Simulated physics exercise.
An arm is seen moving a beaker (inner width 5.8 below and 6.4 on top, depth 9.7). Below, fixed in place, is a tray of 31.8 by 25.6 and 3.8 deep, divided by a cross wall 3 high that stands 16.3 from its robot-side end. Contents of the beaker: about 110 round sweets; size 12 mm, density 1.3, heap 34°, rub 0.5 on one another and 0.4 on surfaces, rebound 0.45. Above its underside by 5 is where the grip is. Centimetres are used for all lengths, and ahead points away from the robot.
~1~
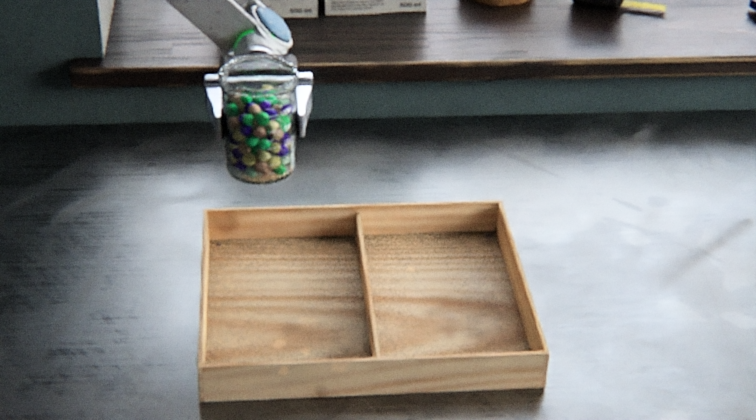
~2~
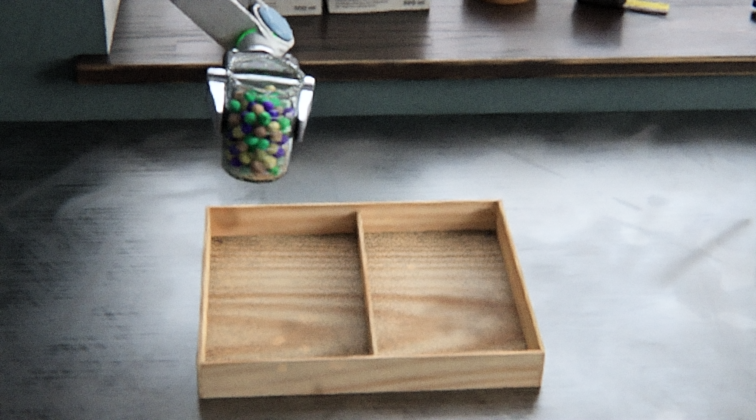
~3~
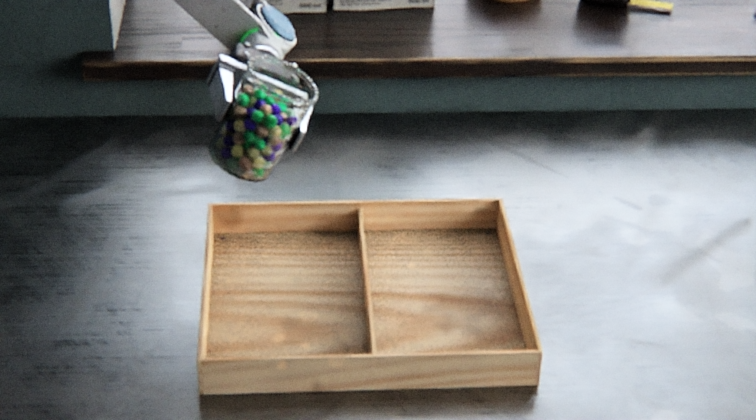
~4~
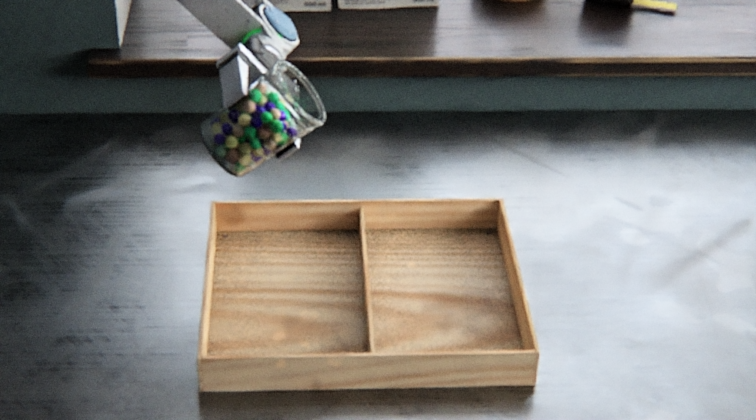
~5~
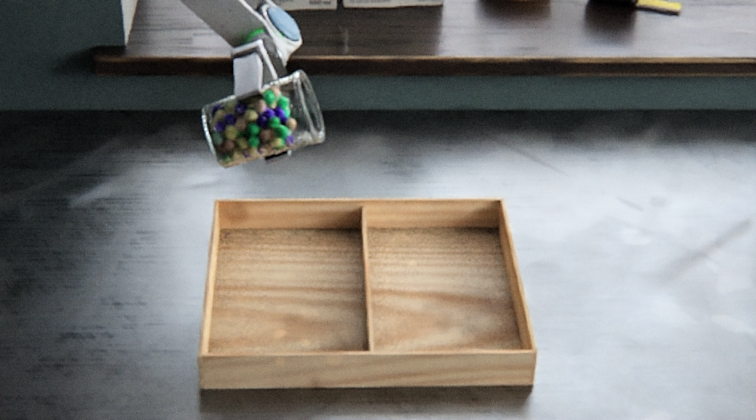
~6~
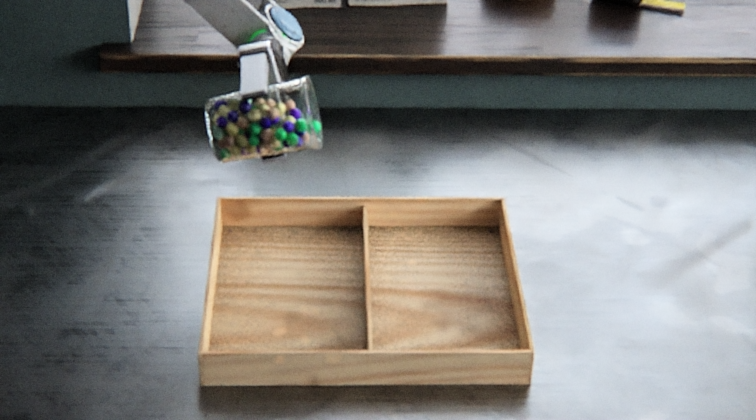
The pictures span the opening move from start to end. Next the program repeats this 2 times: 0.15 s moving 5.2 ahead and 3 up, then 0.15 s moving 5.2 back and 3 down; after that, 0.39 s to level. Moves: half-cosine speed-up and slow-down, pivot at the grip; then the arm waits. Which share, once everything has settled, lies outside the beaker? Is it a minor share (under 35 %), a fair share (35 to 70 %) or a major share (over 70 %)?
It is a major share.
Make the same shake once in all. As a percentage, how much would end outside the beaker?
Near 55 per cent.
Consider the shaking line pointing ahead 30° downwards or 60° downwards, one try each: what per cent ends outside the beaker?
Try one gives about 30 in a hundred, try two about 5 in a hundred.
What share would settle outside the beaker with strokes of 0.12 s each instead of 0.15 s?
It would come to roughly 90 %.
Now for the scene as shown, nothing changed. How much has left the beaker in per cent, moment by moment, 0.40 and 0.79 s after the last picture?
Around 55 % and around 80 %.
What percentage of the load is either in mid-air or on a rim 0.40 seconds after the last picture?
Roughly 9 per cent.
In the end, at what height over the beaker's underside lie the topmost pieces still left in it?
I'd put it at close to 3.5 centimetres.
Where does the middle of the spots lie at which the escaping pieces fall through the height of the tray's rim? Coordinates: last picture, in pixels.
I'd say somewhere around (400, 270).
Then, 0.40 s later, tilted 77° forward, highest piece 25 above the table; 49 in the beaker, 44 in the far-side part, 8 in the robot-side part, 10 in flight or on a rim.
Then, 0.79 s later, tilted 39° forward, highest piece 23 above the table; 65 in the far-side part, 24 in the beaker, 21 in the robot-side part, 1 in flight or on a rim.
Then, 1.19 s later, level, highest piece 21 above the table; 65 in the far-side part, 24 in the beaker, 22 in the robot-side part.
Then, 2.24 s later, level, highest piece 21 above the table; 65 in the far-side part, 24 in the beaker, 22 in the robot-side part.
At rest, 65 in the far-side part, 24 in the beaker, 22 in the robot-side part. That is 78 % outside the beaker.
